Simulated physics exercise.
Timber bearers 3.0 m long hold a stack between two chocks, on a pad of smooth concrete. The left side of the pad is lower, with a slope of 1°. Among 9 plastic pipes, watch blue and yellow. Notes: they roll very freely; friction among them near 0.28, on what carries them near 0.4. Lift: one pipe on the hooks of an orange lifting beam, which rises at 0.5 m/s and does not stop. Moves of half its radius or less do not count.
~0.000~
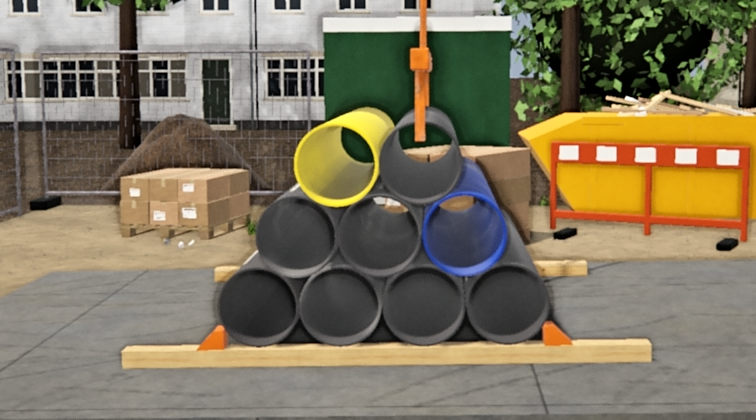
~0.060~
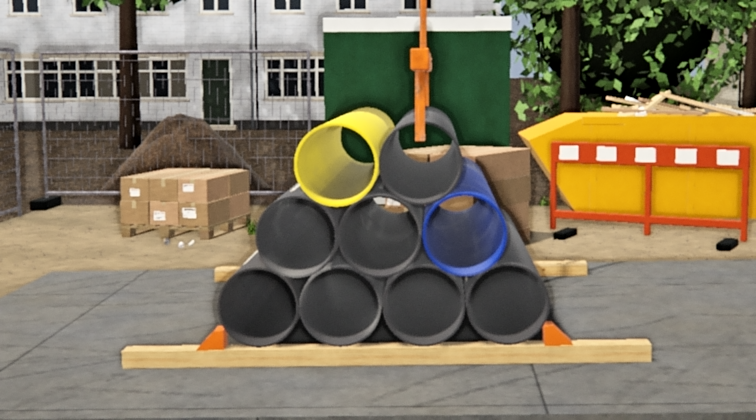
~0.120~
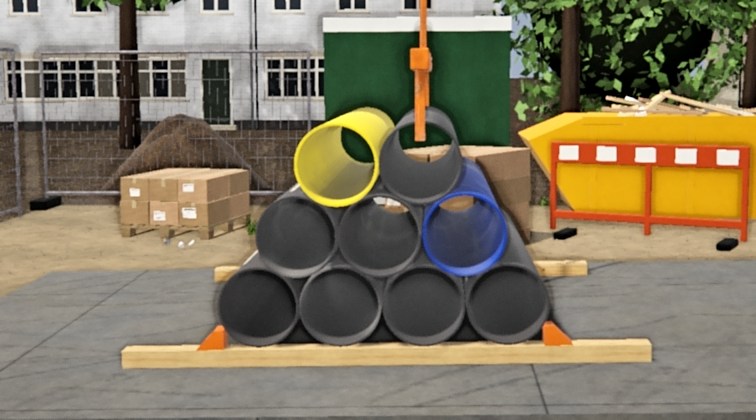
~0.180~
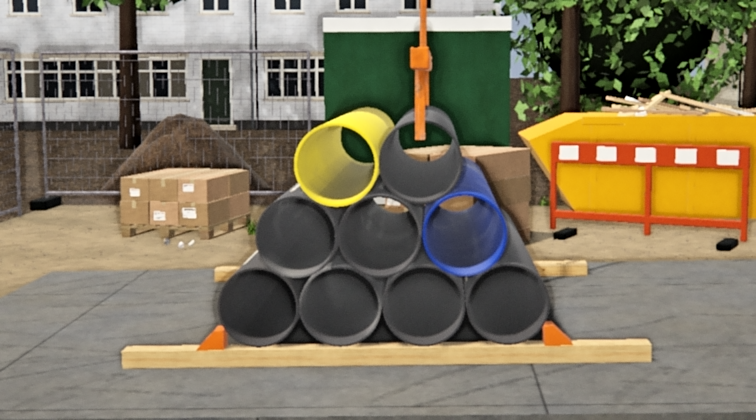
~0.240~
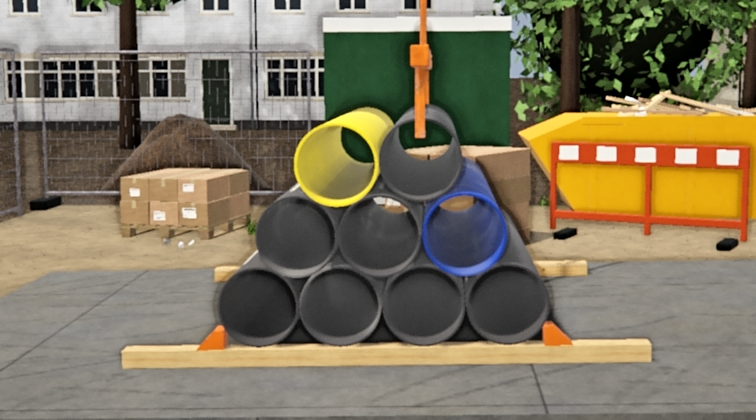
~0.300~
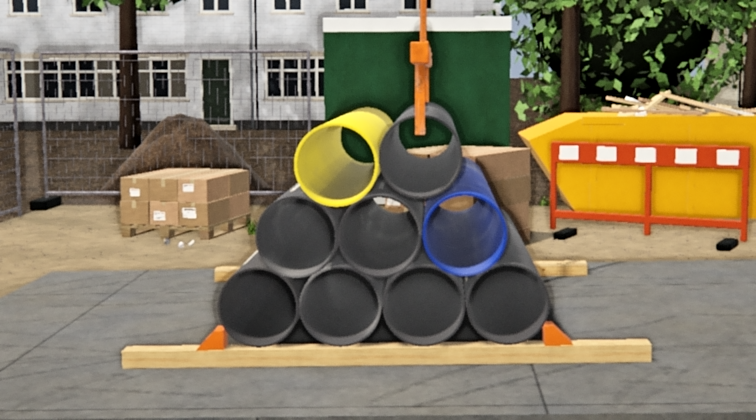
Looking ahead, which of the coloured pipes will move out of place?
Outcome - blue: Left in its spot; Yellow: Left in its spot.
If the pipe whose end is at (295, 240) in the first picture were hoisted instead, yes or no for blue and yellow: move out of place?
Then blue would not do so, yellow would do so.
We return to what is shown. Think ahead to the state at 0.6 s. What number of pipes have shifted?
At that point, 0.
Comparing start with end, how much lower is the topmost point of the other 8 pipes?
It sits roughly 0 cm lower at the end.
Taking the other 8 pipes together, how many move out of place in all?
0 in total.
Then, 0.6 s in, blue is unmoved; yellow is where it was; 0 out of place.
In the end (1.0 s), blue is where it was; yellow is unmoved; 0 out of place.
